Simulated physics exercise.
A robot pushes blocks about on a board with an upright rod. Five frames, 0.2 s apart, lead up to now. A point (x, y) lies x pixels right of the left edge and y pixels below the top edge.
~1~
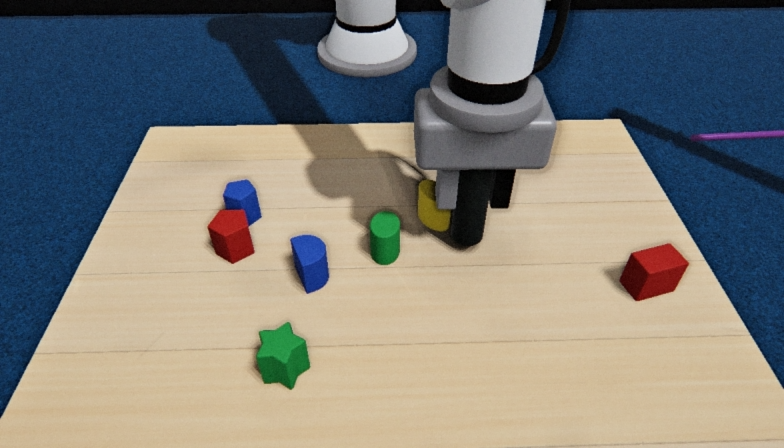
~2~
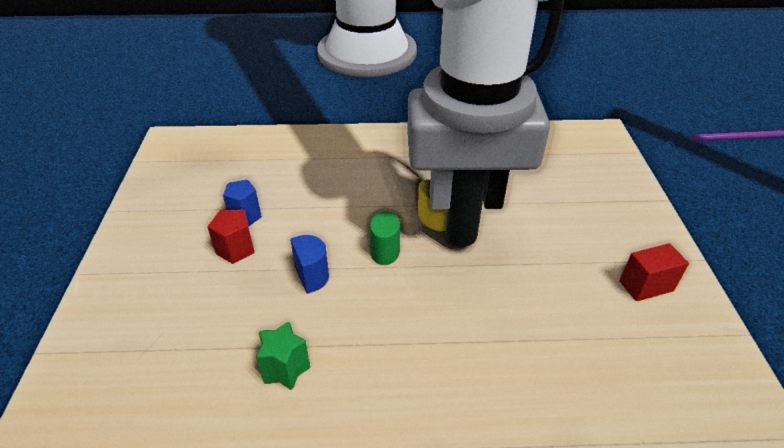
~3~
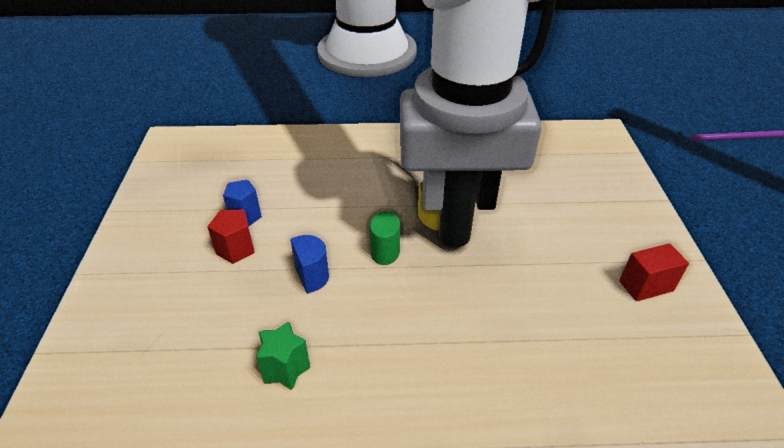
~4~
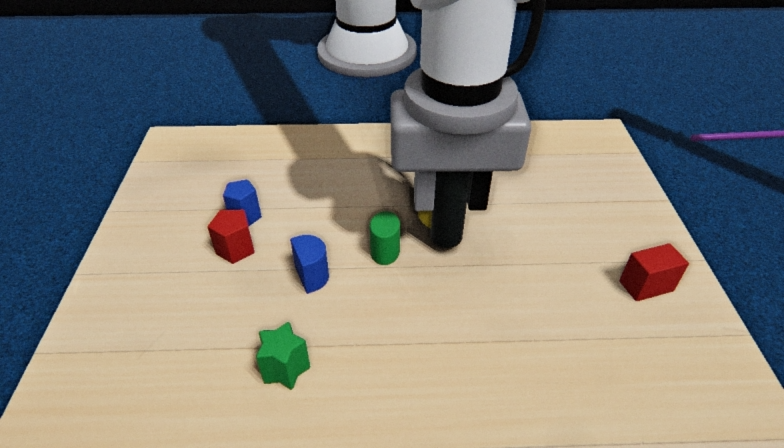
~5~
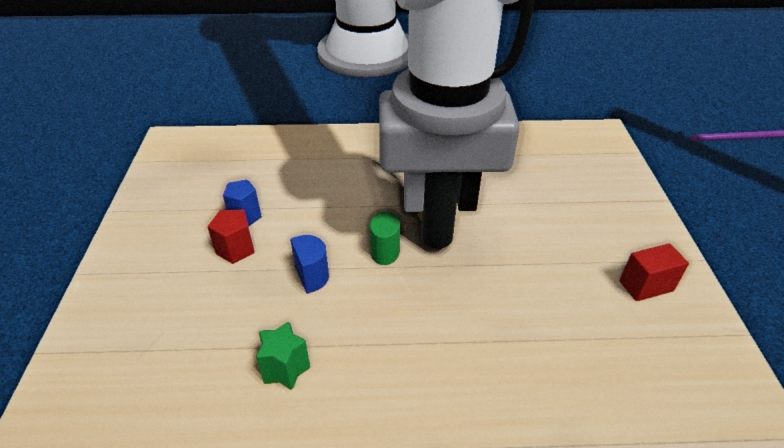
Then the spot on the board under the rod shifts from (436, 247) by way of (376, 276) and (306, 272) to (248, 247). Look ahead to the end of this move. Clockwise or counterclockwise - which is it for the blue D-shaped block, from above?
From above, the turn goes clockwise.
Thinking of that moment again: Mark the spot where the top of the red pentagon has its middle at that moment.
It will likely be found at (186, 206).
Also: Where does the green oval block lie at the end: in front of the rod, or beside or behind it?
The green oval block won't stay at the front of the rod.
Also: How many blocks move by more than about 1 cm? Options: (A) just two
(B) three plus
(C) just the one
B.
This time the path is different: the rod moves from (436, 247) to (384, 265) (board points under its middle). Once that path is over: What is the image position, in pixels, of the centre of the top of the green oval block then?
I'd expect the centre of its top face to be at (356, 224).
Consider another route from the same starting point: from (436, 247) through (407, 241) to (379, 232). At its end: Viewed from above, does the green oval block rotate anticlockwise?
I'd say yes.
On the path given first. One third of the way, rod (376, 267); green oval block (367, 225), turned 55° clockwise.
Two thirds of the way, rod (304, 263); blue D-shaped block (269, 236); green oval block (367, 225), turned 55° clockwise.
At the end, rod (246, 238); red pentagon (186, 206), turned 50° anticlockwise; blue D-shaped block (215, 209), turned 25° clockwise; green oval block (367, 225), turned 55° clockwise; yellow oval block unmoved.
